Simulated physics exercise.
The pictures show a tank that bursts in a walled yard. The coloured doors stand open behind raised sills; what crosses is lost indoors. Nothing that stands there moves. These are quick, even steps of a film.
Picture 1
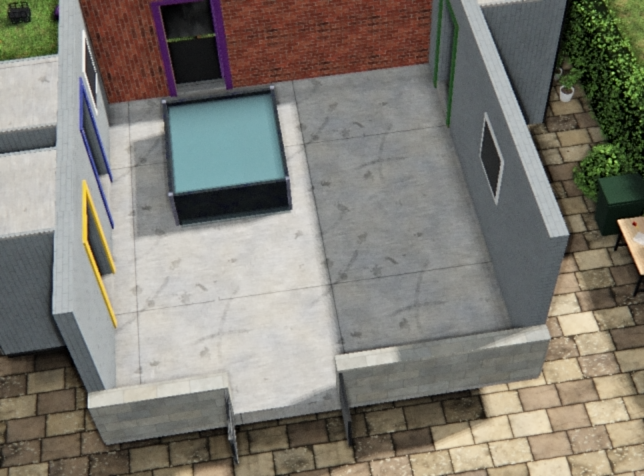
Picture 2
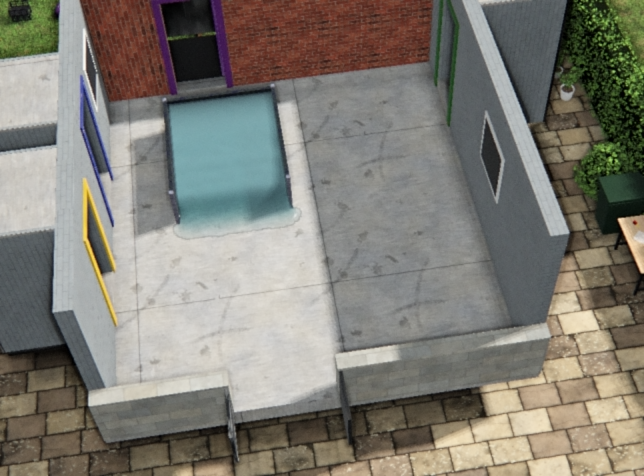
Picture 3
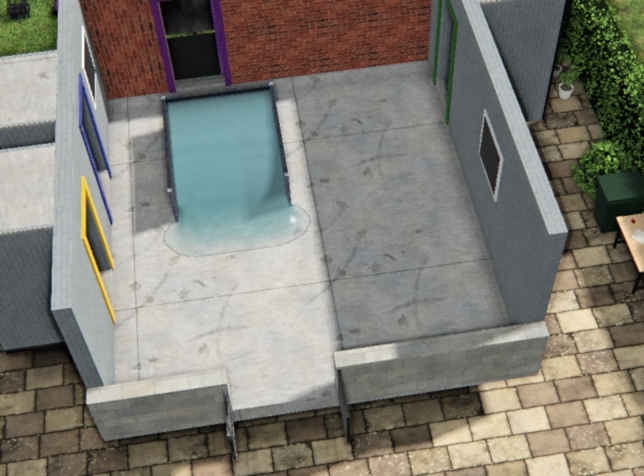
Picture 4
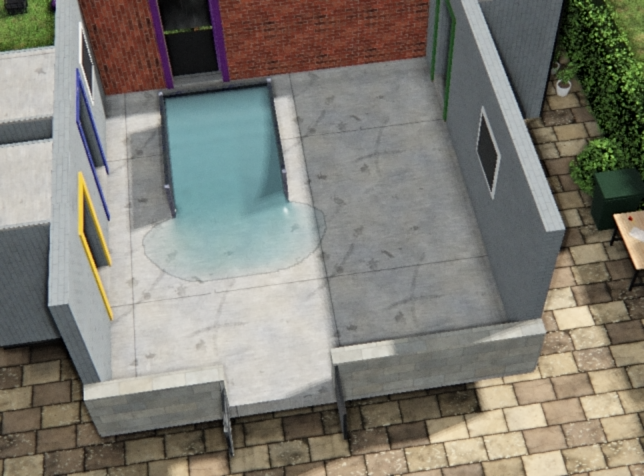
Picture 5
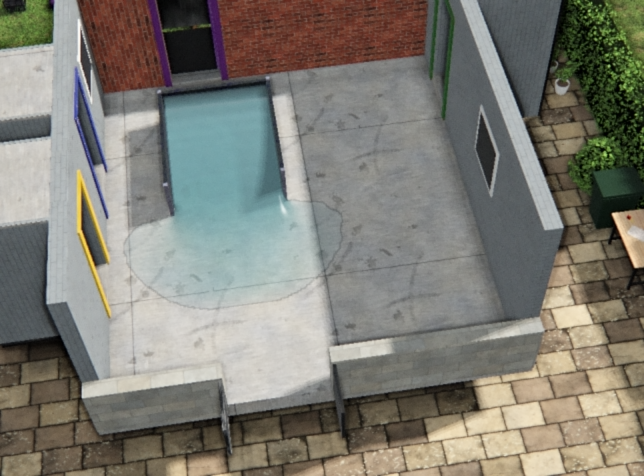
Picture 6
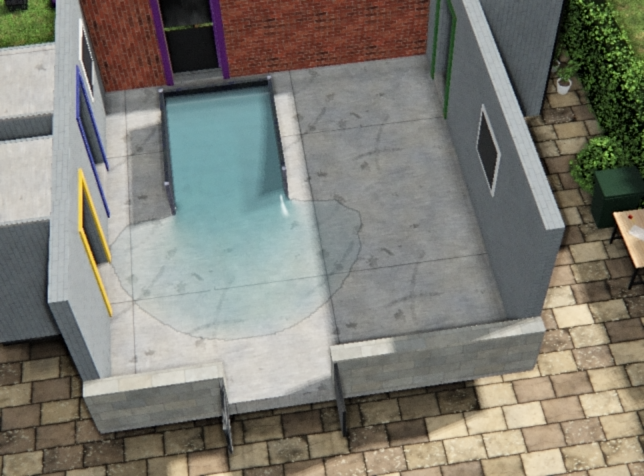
Water burst out through the near side of a dark-framed tank in a walled yard and spread across the grey concrete floor in a thin, rounded sheet that widened toward the low front wall.
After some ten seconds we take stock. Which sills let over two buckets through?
One by one: The green door admits no more than that; the purple door admits no more than that; the blue door admits no more than that; the yellow door lets in a lot.
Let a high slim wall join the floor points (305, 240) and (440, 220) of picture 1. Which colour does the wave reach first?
I say the one in yellow.
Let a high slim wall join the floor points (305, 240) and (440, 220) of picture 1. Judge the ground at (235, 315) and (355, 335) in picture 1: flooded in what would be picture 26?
In that order: Under water, wet.
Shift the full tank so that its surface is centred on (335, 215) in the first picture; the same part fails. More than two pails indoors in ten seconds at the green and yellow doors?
My reading: Green door is under; yellow door lets less in.
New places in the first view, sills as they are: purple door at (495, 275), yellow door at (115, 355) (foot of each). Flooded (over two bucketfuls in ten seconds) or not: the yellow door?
One by one: The yellow one floods.
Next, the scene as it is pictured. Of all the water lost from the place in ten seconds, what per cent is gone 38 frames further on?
I make it 85 per cent.
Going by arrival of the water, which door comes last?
That is the one in purple.
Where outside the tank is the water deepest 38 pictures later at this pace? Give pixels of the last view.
Around (508, 349).
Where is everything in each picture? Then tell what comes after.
In the first picture, the open tank at (224, 143) is whole and still.
In the second picture, the front is at (297, 211), out from the gap at (233, 203).
In the third picture, water pours out at (232, 203) and has run to (302, 225).
In the fourth picture, water pours out at (229, 201) and has run to (311, 244).
In the fifth picture, the front is at (305, 281), out from the gap at (228, 199).
In the sixth picture, the front is at (273, 328), out from the gap at (229, 199).
A moment on, water covers 40 % of the floor; the green door not reached, the purple door not reached, the blue door not reached, the yellow door wet at the sill, nothing in.
Next, water covers 45 % of the floor; the green door not reached, the purple door not reached, the blue door not reached, the yellow door under two buckets in.
Then, water covers 45 % of the floor; the green door not reached, the purple door not reached, the blue door not reached, the yellow door over two buckets in.
Later, water covers 75 % of the floor; the green door wet at the sill, nothing in, the purple door not reached, the blue door wet at the sill, nothing in, the yellow door over two buckets in.
In the end, water covers 95 % of the floor; the green door wet at the sill, nothing in, the purple door wet at the sill, nothing in, the blue door wet at the sill, nothing in, the yellow door over two buckets in.
